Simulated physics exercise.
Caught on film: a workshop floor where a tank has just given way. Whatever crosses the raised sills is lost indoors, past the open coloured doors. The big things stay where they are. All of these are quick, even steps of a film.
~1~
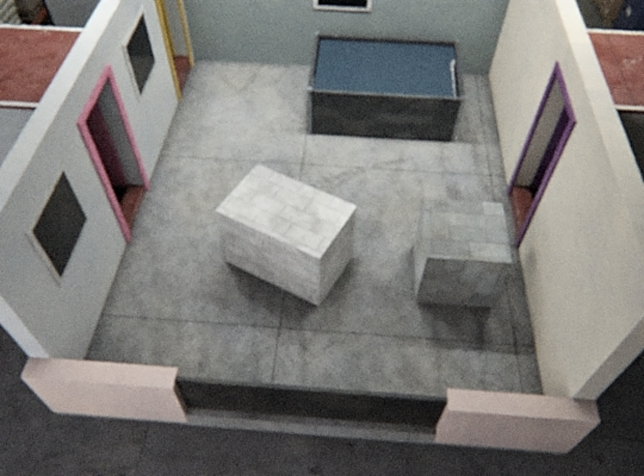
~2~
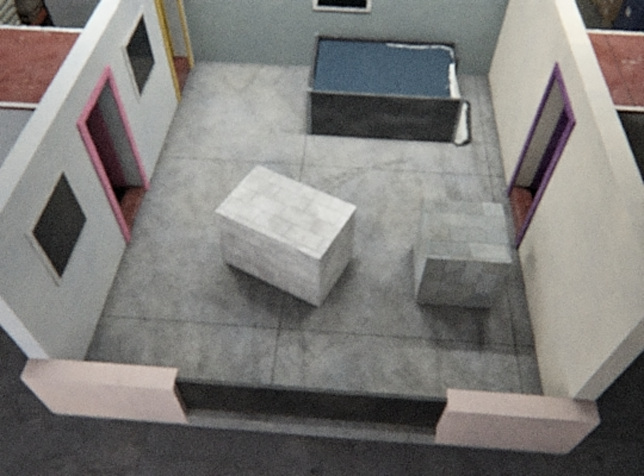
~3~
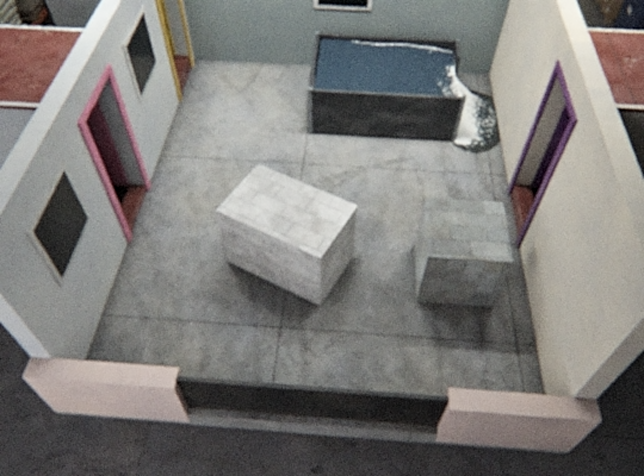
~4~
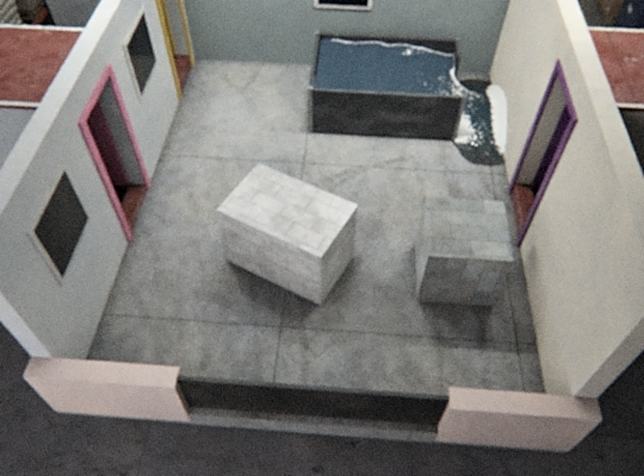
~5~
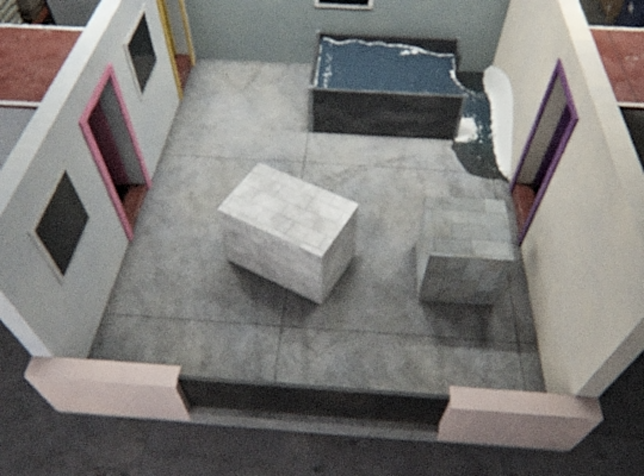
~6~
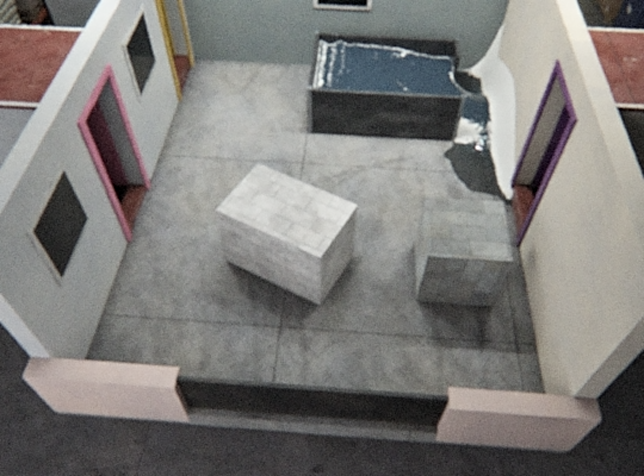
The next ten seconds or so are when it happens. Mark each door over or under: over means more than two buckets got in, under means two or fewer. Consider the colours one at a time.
Pink door - under, yellow door - under, purple door - under.
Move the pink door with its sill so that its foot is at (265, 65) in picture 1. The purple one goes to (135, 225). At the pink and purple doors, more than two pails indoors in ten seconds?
Pink: Falls short; purple: Falls short.
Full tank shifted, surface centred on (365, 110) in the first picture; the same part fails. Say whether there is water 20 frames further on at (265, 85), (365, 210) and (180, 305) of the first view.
Soaked, soaked, spared.
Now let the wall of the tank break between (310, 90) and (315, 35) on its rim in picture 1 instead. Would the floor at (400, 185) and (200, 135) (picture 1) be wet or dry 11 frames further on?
Point one not reached; point two reached.
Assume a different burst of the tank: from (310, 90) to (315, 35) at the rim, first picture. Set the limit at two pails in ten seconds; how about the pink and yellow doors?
The pink one remains shy of it and the yellow one crosses the line, I think.
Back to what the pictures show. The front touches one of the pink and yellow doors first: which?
The yellow one.
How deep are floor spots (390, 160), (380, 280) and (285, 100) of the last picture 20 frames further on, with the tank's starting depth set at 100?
Depths of roughly 0, 2 and 0 per cent.
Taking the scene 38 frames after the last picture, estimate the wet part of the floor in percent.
By my count, 90 percent.
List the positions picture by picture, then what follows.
In the first picture, the tank at (386, 69) is whole and still.
In the second picture, the front is at (457, 144), out from the gap at (452, 105).
In the third picture, water pours out at (453, 106) and has run to (491, 102).
In the fourth picture, water pours out at (453, 107) and has run to (492, 85).
In the fifth picture, the front is at (509, 178), out from the gap at (453, 106).
In the sixth picture, the front is at a hidden place, out from the gap at (452, 107).
A moment on, water covers 20 % of the floor; the pink door not reached, the yellow door not reached, the purple door wet at the sill, nothing in.
Next, water covers 30 % of the floor; the pink door not reached, the yellow door not reached, the purple door wet at the sill, nothing in.
Then, water covers 60 % of the floor; the pink door not reached, the yellow door wet at the sill, nothing in, the purple door wet at the sill, nothing in.
Later, water covers 90 % of the floor; the pink door wet at the sill, nothing in, the yellow door under two buckets in, the purple door wet at the sill, nothing in.
In the end, water covers 100 % of the floor; the pink door wet at the sill, nothing in, the yellow door under two buckets in, the purple door wet at the sill, nothing in.
